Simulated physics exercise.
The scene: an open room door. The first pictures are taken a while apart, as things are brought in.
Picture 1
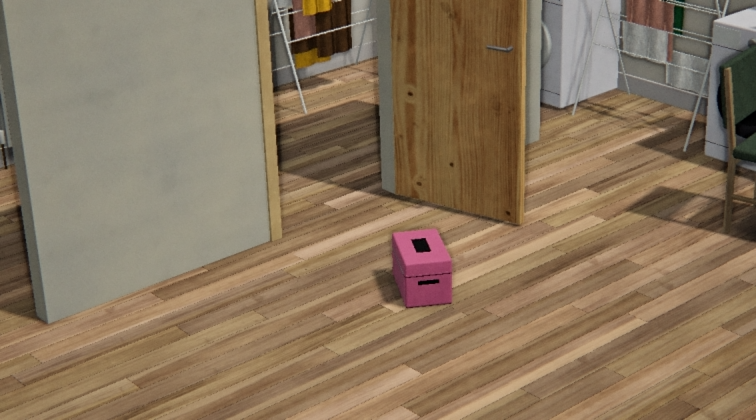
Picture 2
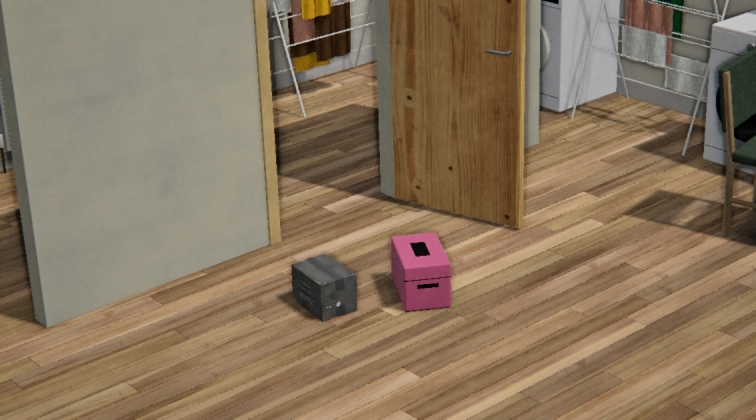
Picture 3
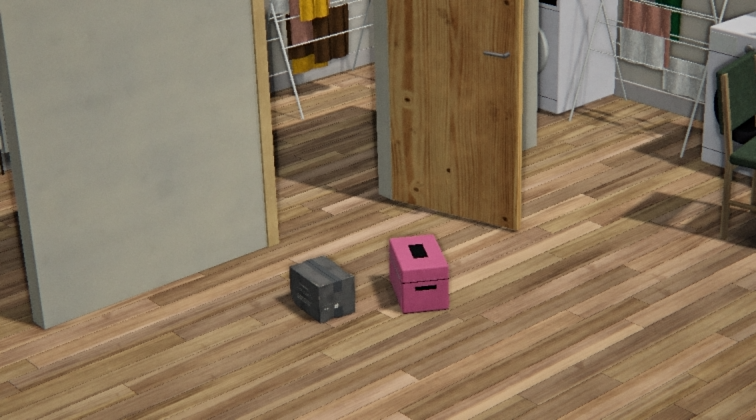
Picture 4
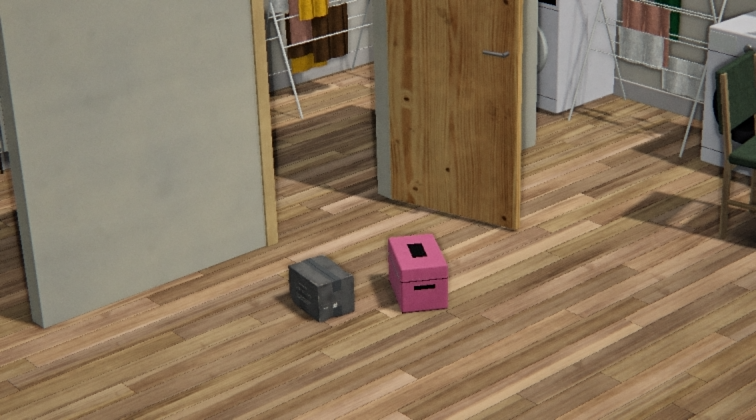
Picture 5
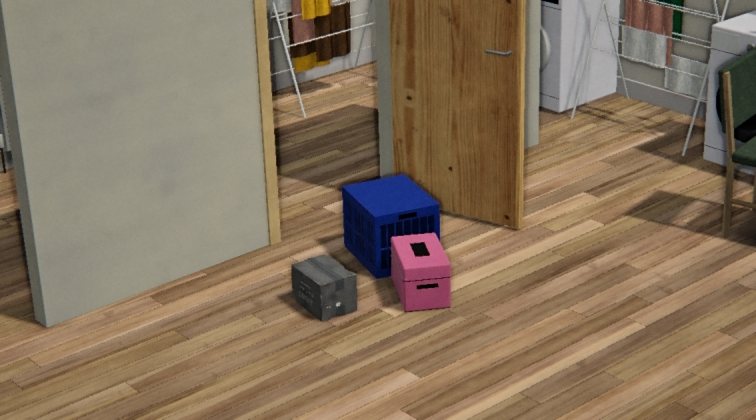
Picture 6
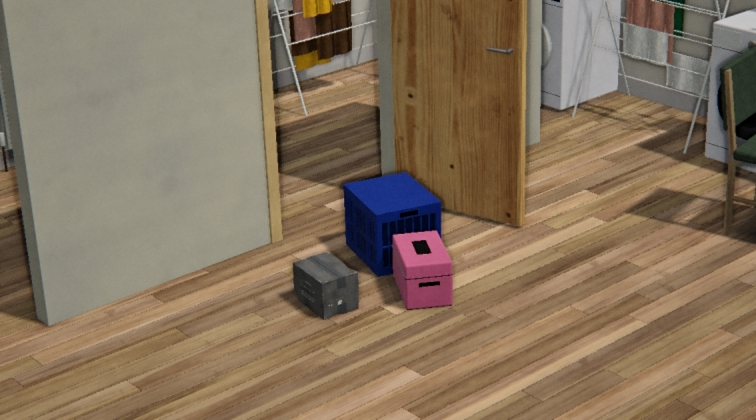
A grey parcel appeared to the left of a pink box on the wooden floor, then a blue crate appeared behind them, while the door stayed wide open and still.
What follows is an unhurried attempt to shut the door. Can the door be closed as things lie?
Outcome: The door is blocked.
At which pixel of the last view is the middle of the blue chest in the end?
At about (386, 224).
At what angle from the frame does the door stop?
Some 60° open.
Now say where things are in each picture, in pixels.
In the first picture, door wide open and still.
In the second picture, door wide open and still; grey parcel (324, 287); pink toolbox (421, 271).
In the third picture, door wide open and still; grey parcel (322, 289); pink toolbox (418, 273).
In the fourth picture, door wide open and still; grey parcel (321, 288); pink toolbox (418, 273).
In the fifth picture, door wide open and still; grey parcel (324, 287); pink toolbox (420, 272).
In the sixth picture, door wide open and still; blue chest (392, 223); grey parcel (326, 285).
Then, 0.60 s later than the last frame, door at 92°.
Then, 0.90 s later than the last frame, door at 77°.
Then, 1.20 s later than the last frame, door at 62°; blue chest moved a little near (389, 224).
When it is over, door at 61°; all 3 as before. End places, in pixels of the last picture, blue chest near (386, 224).
